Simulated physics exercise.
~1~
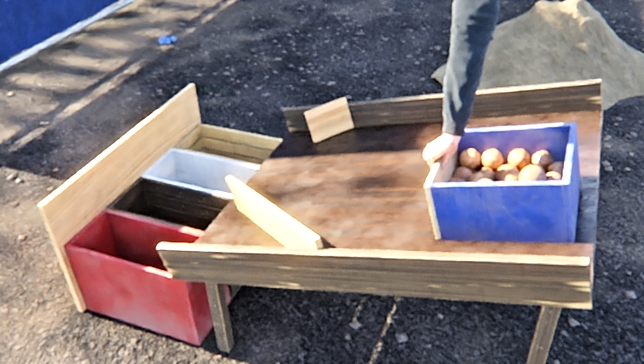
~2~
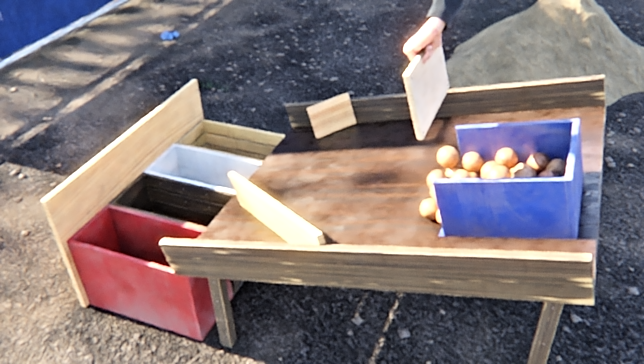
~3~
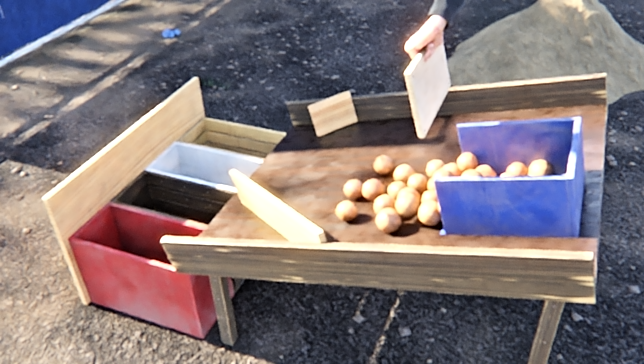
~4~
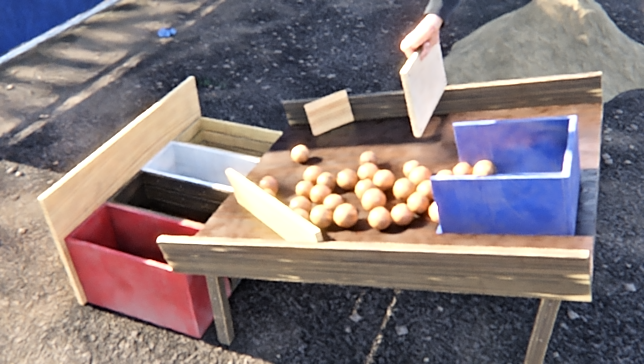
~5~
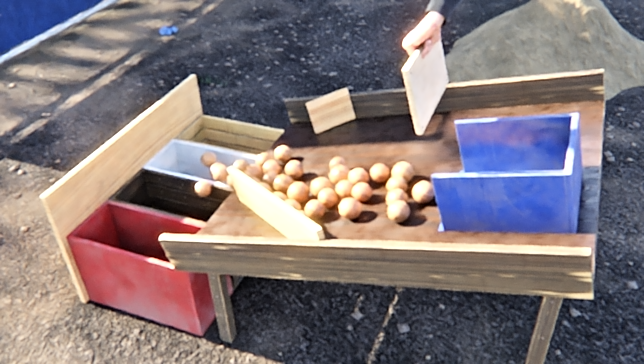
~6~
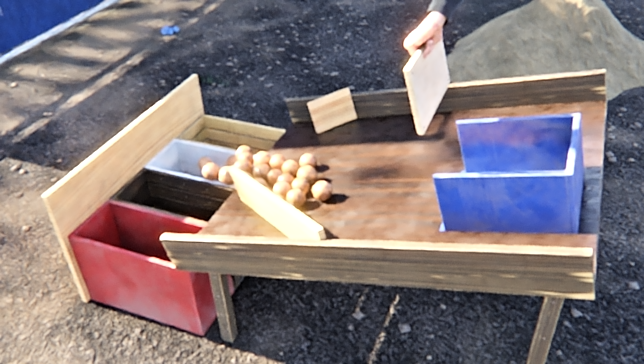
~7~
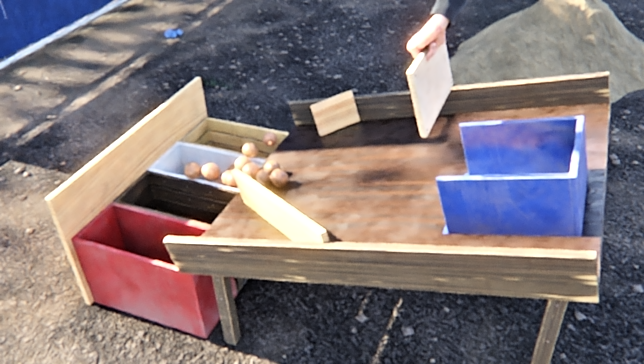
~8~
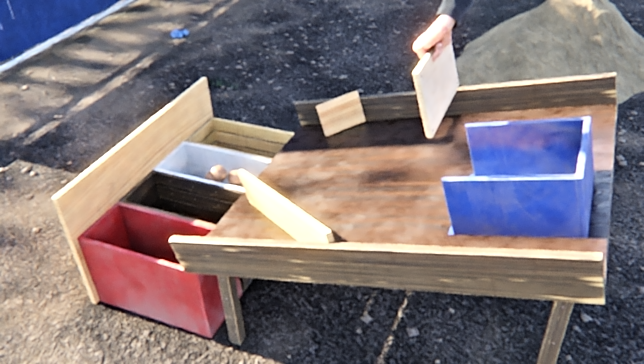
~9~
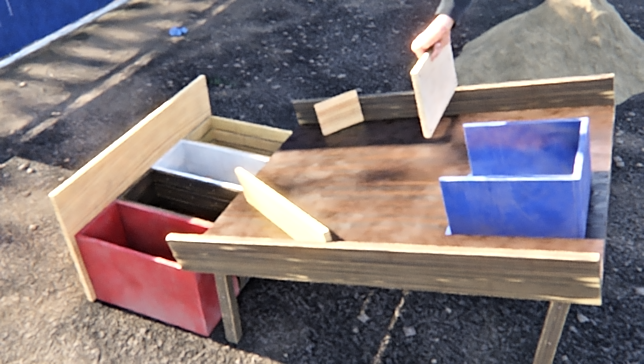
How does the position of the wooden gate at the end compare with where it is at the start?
At the start the gate is down at the left side of the blue pen, where the hand reaches to it. At the end it is held up in the hand, clear of the pen and near the table's far rail.
